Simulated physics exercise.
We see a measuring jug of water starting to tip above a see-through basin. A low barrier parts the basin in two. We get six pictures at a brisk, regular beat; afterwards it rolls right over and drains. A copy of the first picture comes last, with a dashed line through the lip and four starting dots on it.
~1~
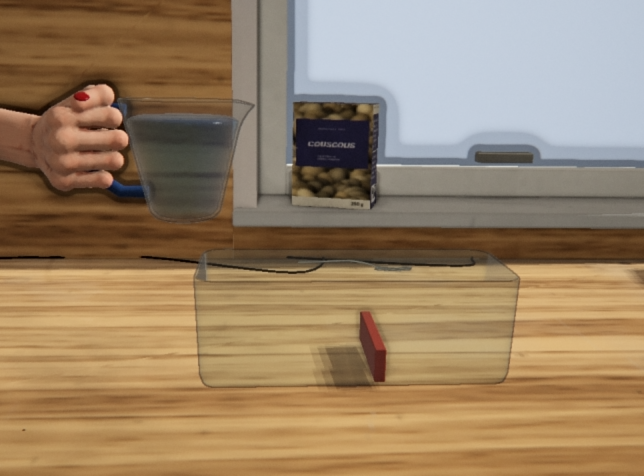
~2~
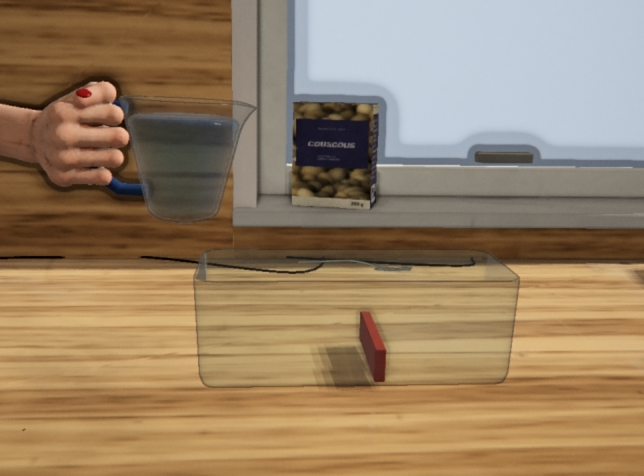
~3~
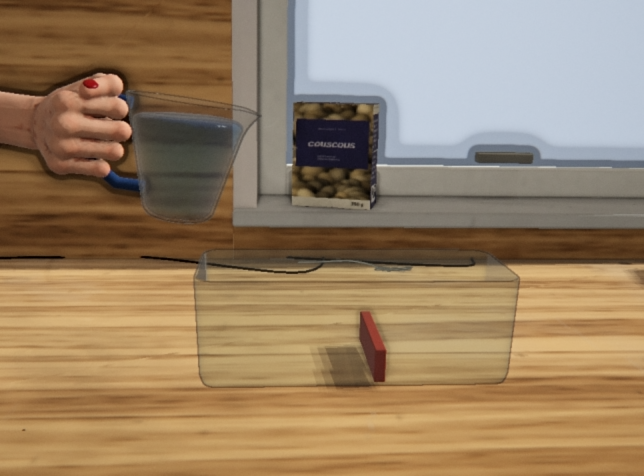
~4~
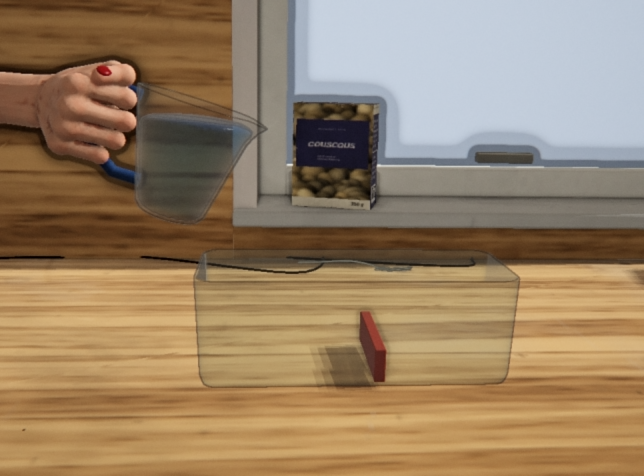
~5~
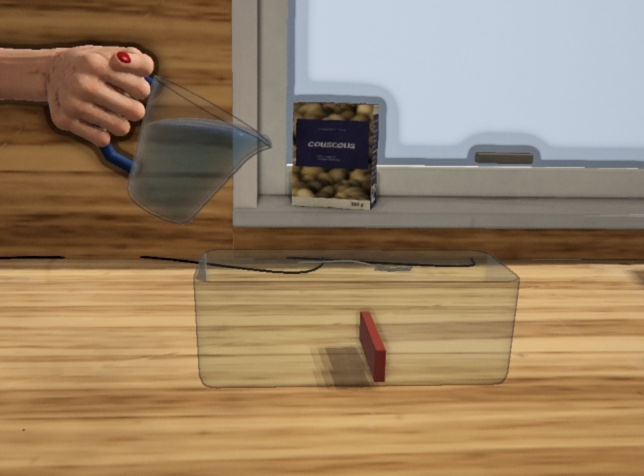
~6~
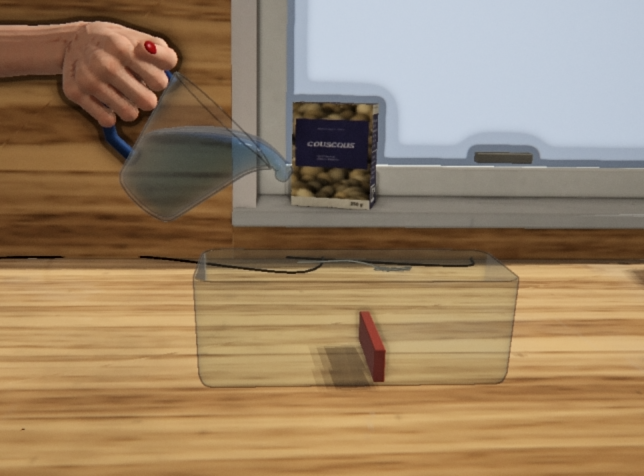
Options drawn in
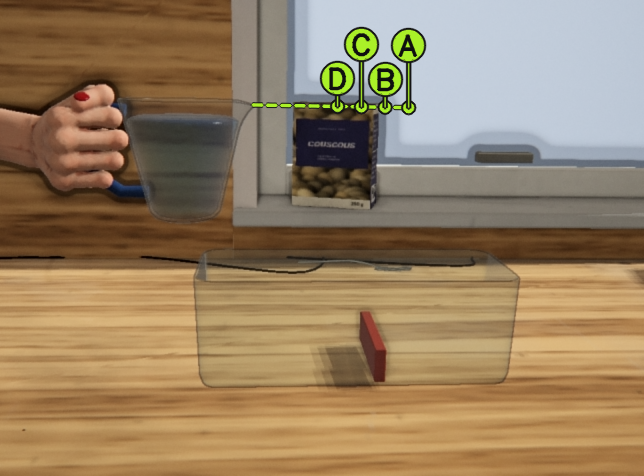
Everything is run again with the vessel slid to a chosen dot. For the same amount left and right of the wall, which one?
I would pick spot D.
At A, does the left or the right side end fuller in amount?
More ends on the right.
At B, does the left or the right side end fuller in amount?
More ends on the right.
On the marked copy, A at (408, 107); B at (385, 107); C at (361, 106); D at (337, 106).
For spot A, about 18 % ends left of the wall and 81 % right of it.
For spot B, about 16 % ends left of the wall and 82 % right of it.
For spot C, about 30 % ends left of the wall and 69 % right of it.
For spot D, about 51 % ends left of the wall and 47 % right of it.
